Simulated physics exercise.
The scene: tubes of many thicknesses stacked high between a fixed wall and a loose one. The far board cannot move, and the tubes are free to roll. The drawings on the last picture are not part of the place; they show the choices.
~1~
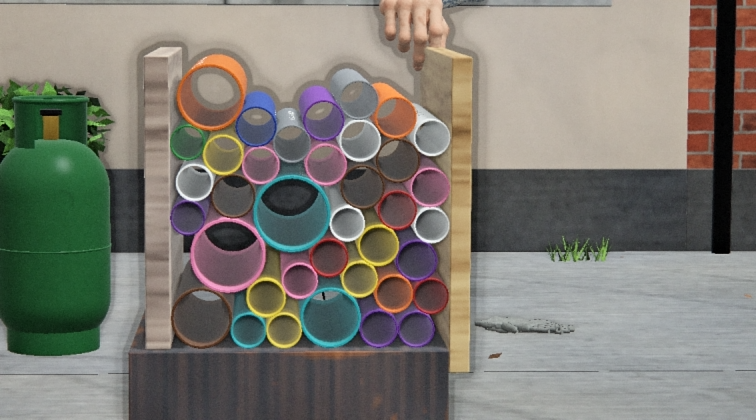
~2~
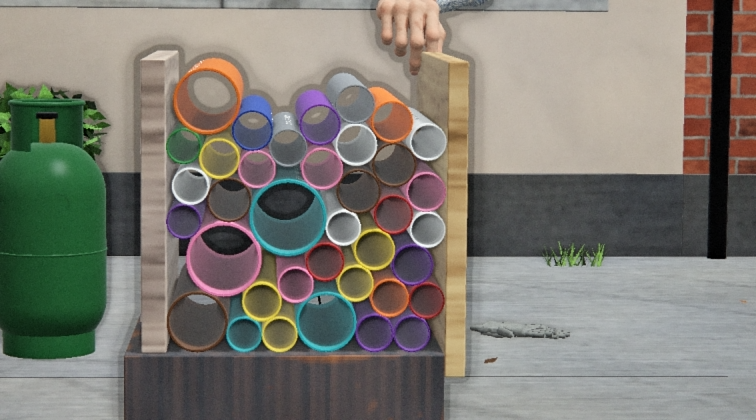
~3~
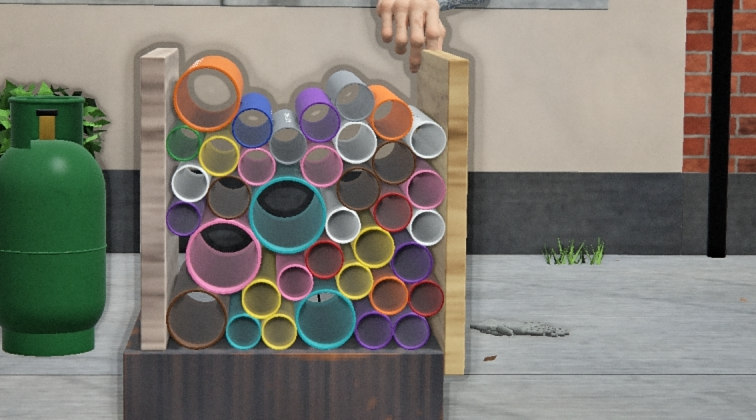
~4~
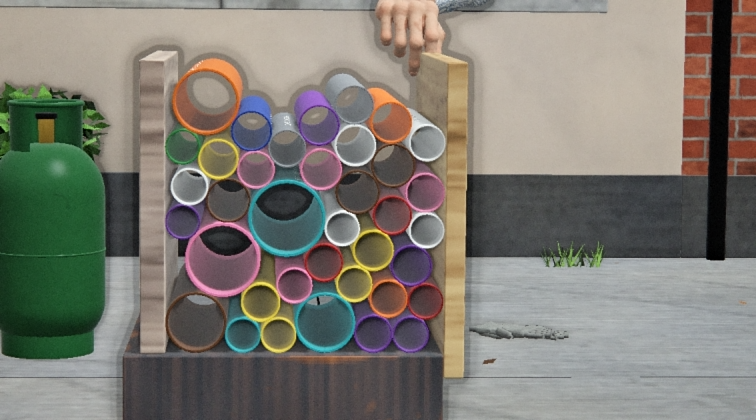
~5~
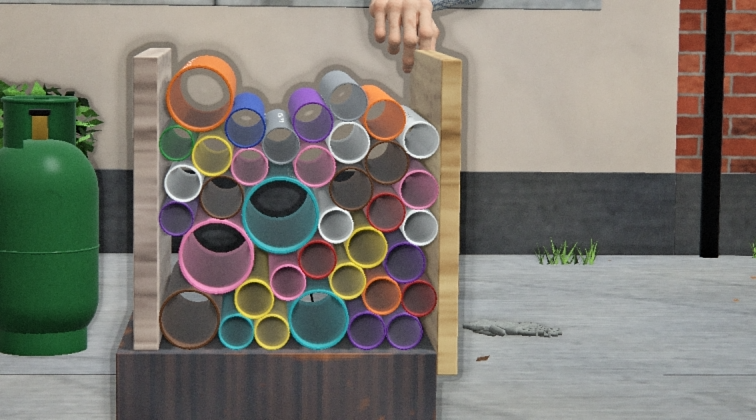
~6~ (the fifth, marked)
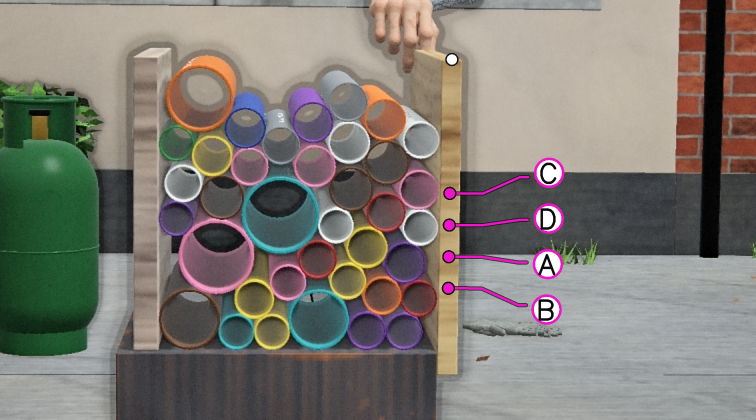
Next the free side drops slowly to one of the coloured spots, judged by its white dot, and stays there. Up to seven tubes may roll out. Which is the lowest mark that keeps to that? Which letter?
D is the limit.
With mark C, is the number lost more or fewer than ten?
Fewer than ten.
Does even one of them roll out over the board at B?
At B: Yes.
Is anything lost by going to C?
At C: Yes.
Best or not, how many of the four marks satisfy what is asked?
The number is two.
On the marked copy, A at (449, 257); B at (448, 288); C at (450, 193); D at (449, 225); the white dot at (452, 59).
Following D. Soon after the start, top of the board (439, 140).
Later, top of the board (438, 224).
In the end, top of the board (438, 224), seven out over the board.
As for the rest, A more than seven out over the board; B more than seven out over the board; C three out over the board.
